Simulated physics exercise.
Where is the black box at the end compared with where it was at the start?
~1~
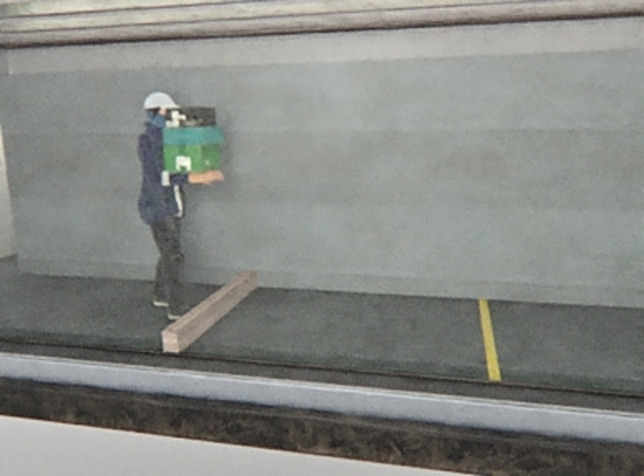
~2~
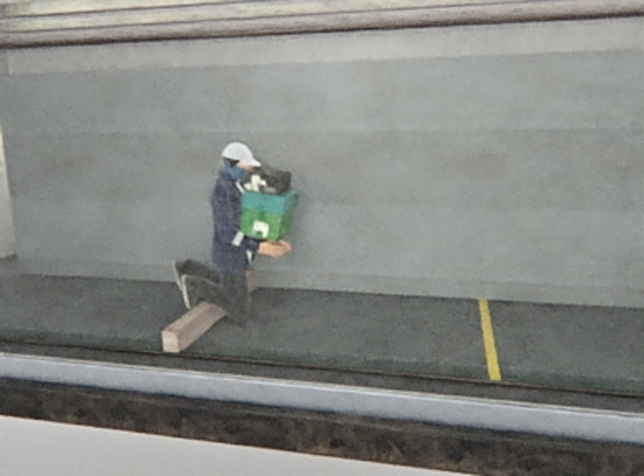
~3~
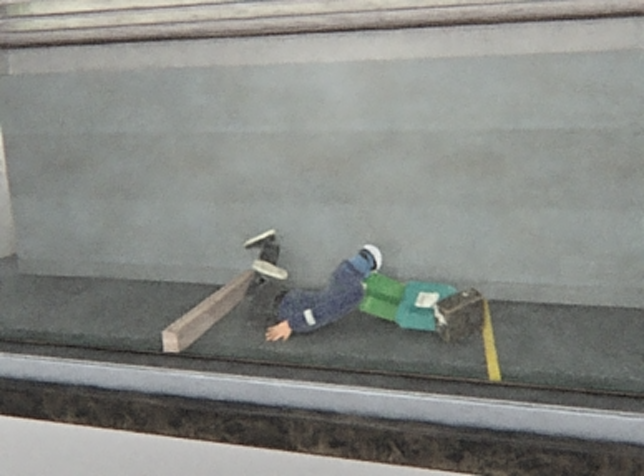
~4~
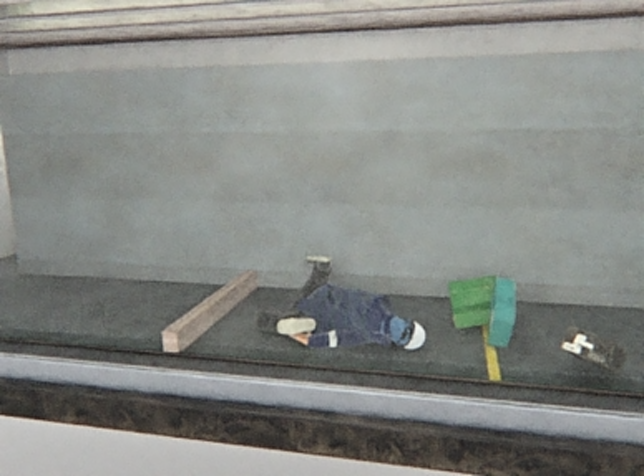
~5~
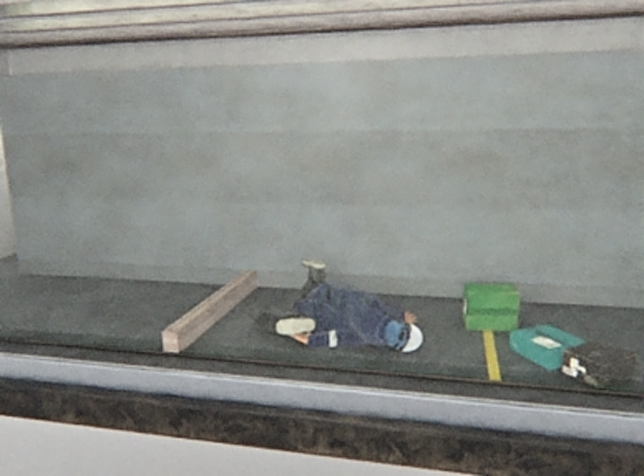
At the start it sits on top of the stack held in the person's arms on the left. By the end it lies on the floor at the far right, past the yellow line and beside the teal box.
